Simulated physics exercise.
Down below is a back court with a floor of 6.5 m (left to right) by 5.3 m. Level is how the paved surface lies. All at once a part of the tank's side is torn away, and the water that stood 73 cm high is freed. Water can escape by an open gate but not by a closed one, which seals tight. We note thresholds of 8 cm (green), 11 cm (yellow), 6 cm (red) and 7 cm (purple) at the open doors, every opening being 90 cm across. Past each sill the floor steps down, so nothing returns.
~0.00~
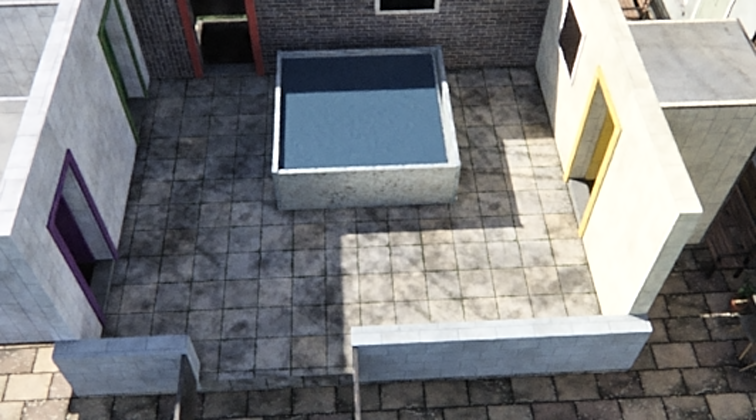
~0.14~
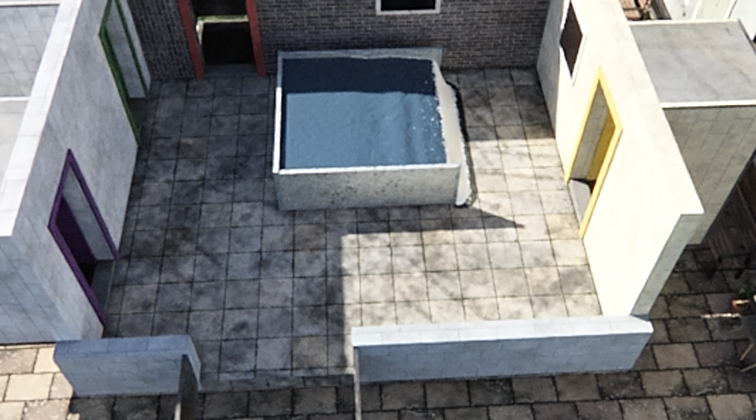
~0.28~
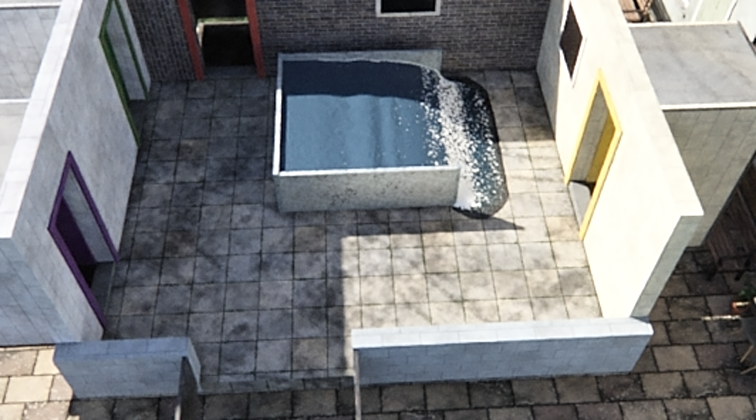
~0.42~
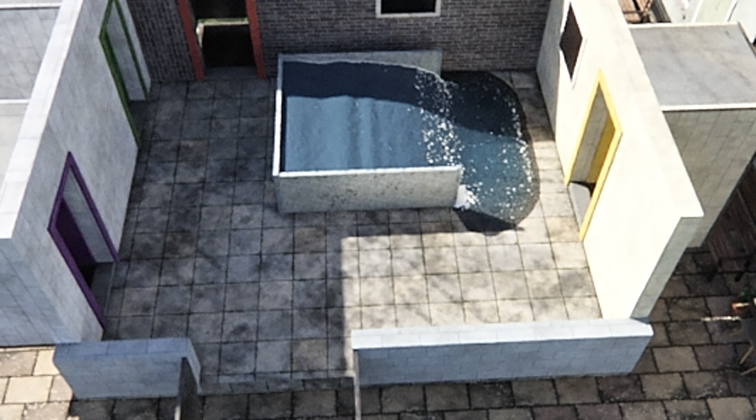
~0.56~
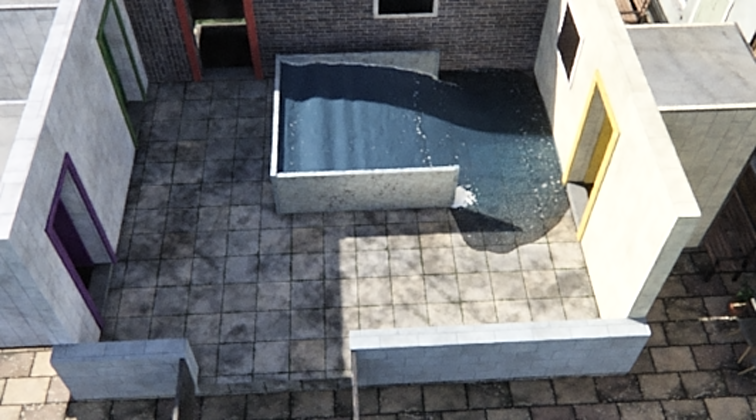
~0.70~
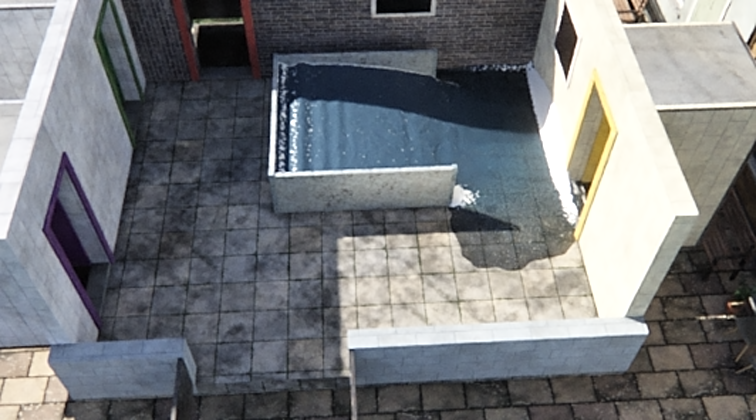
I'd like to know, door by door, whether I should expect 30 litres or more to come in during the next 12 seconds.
Here is what to expect: At the green door, that much or more; at the yellow door, that much or more; at the red door, that much or more; at the purple door, that much or more.
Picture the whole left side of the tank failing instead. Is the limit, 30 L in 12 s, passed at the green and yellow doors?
The green door comes out more than that and the yellow door less than that.
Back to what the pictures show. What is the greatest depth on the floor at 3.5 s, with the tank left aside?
It gets to some 42 cm.
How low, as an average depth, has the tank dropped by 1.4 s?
Average depth: About 41 cm.
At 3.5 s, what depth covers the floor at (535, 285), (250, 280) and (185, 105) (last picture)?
Depths in turn: Roughly 14, 0 and 3 centimetres.
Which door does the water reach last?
Result: Purple door.
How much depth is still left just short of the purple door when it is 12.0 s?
Close to 9.0 cm of depth.
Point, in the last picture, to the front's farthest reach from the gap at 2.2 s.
That would be close to (607, 346).
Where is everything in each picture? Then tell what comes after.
In the first frame, still water, 73 cm deep, in the tank at (363, 109).
In the second frame, the front is at (459, 205), 1.3 m from the gap at (444, 128); 0.6 m2 of floor is under water; 73 cm left at the back of the tank.
In the third frame, the front is at (484, 213), 1.5 m from the gap at (444, 132); 2.0 m2 of floor is under water; 73 cm left at the back of the tank.
In the fourth frame, water pours out at (444, 135) and has run 1.8 m, to (511, 222); typically 12 cm deep outside, 73 cm at the tank's back.
In the fifth frame, the front is at (513, 70), 2.2 m from the gap at (441, 135); 5.8 m2 of floor is under water; 71 cm left at the back of the tank.
In the sixth frame, the front is at (576, 232), 2.5 m from the gap at (439, 135); 6.3 m2 of floor is under water; 63 cm left at the back of the tank.
After 1.4 s water covers 25 % of the floor and is deepest (62 cm) near (532, 71); green door not reached, yellow door 31 cm at the sill, 58 L in, red door not reached, purple door not reached.
After 2.2 s water covers 30 % of the floor and is deepest (55 cm) near (532, 71); green door not reached, yellow door 30 cm at the sill, 169 L in, red door not reached, purple door not reached.
After 3.5 s water covers 60 % of the floor and is deepest (42 cm) near (607, 346); green door 5 cm at the sill, 0 L in, yellow door 22 cm at the sill, 284 L in, red door 11 cm at the sill, 0 L in, purple door not reached.
After 7.0 s water covers 100 % of the floor and is deepest (18 cm) near (142, 331); green door 10 cm at the sill, 85 L in, yellow door 13 cm at the sill, 340 L in, red door 4 cm at the sill, 15 L in, purple door 17 cm at the sill, 97 L in.
After 12.0 s water covers 100 % of the floor and is deepest (18 cm) near (146, 84); green door 14 cm at the sill, 106 L in, yellow door 9 cm at the sill, 359 L in, red door 13 cm at the sill, 82 L in, purple door 9 cm at the sill, 197 L in.
